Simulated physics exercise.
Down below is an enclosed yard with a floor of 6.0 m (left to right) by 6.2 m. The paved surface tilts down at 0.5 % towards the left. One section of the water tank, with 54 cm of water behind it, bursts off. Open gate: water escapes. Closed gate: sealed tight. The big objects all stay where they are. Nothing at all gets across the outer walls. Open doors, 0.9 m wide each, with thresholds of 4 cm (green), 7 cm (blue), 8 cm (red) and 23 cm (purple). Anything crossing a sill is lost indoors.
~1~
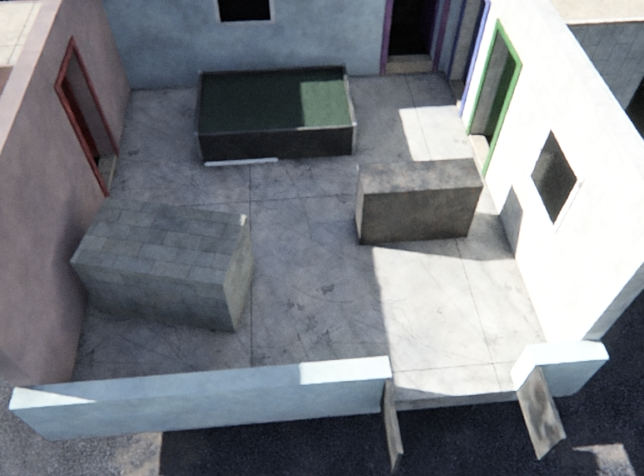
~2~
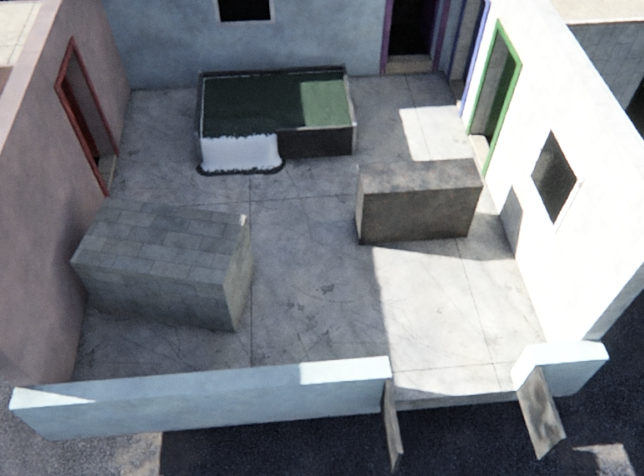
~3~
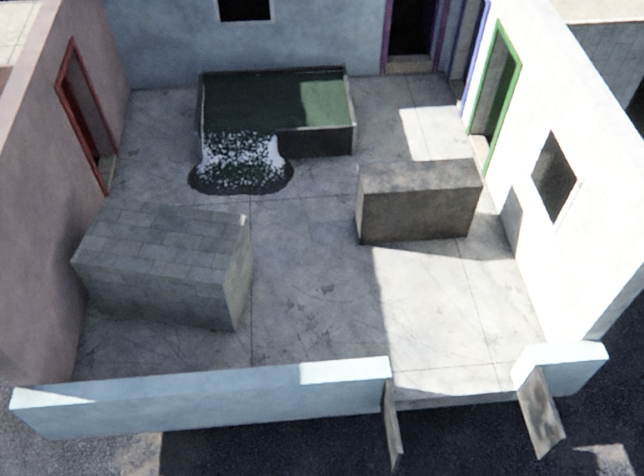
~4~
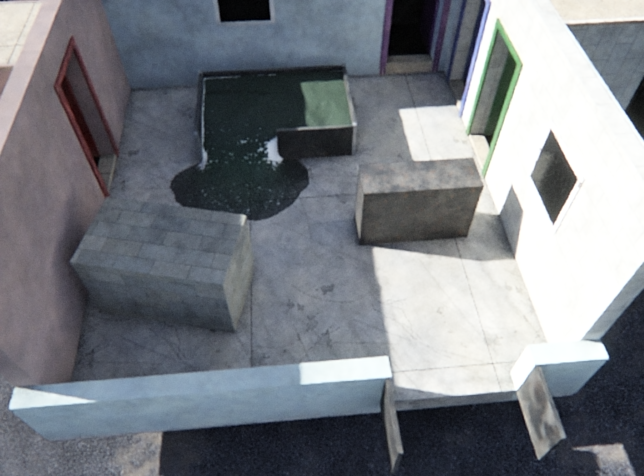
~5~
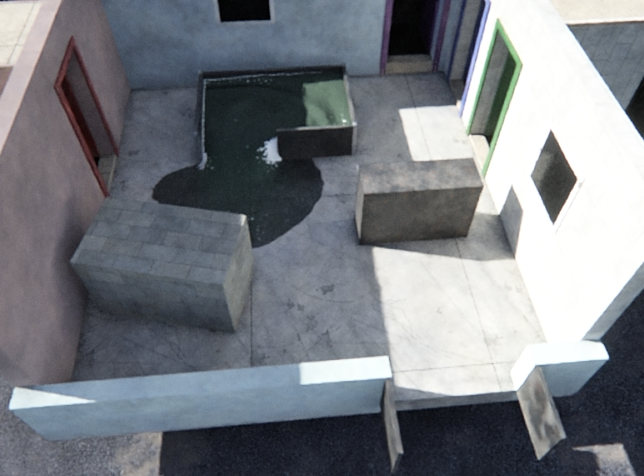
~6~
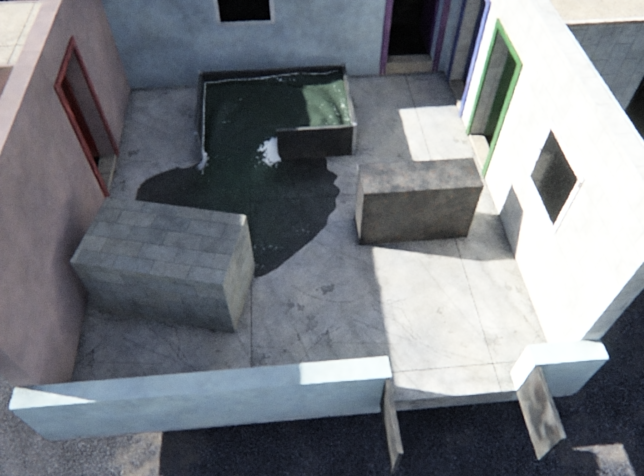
At first, dark green water sits still in a rectangular tank at the back of a walled yard with two gray blocks. Then the left part of the tank's front gives way, and water pours out in a white sheet. It spreads across the paved floor in a widening dark pool, reaching between the blocks.
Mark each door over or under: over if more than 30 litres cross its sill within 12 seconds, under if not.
Marks: Green door: Under; blue door: Under; red door: Under; purple door: Under.
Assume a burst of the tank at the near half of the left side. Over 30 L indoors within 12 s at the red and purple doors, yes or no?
Here's how it goes: Red exceeds it, purple falls short.
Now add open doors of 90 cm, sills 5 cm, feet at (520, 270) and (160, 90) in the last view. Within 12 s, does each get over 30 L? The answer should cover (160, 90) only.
That one comes out more than that.
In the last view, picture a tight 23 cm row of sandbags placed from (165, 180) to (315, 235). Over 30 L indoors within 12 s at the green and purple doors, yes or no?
Against the limit, the green door goes beyond it and the purple door stays within it.
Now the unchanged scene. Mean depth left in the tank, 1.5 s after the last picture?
It averages close to 29 centimetres.
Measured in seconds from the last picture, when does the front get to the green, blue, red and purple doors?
Green 5.5 s, blue 7.5 s, red 1.4 s, purple 7.0 s.
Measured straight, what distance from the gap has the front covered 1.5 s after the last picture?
Distance: Approx. 4.6 m.
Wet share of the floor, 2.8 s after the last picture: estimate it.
60 %.
Then, 0.7 s after the last picture water covers 25 % of the floor and is deepest (35 cm) near (185, 255); green door not reached, blue door not reached, red door not reached, purple door not reached.
Then, 1.5 s after the last picture water covers 30 % of the floor and is deepest (30 cm) near (185, 255); green door not reached, blue door not reached, red door 2 cm at the sill, 0 L in, purple door not reached.
Then, 2.8 s after the last picture water covers 60 % of the floor and is deepest (21 cm) near (90, 294); green door not reached, blue door not reached, red door 8 cm at the sill, 0 L in, purple door not reached.
Then, 6.3 s after the last picture water covers 80 % of the floor and is deepest (12 cm) near (100, 242); green door 2 cm at the sill, 0 L in, blue door not reached, red door 7 cm at the sill, 2 L in, purple door not reached.
Then, 11.3 s after the last picture water covers 95 % of the floor and is deepest (8 cm) near (130, 97); green door 2 cm at the sill, 0 L in, blue door 5 cm at the sill, 0 L in, red door 6 cm at the sill, 2 L in, purple door 6 cm at the sill, 0 L in.
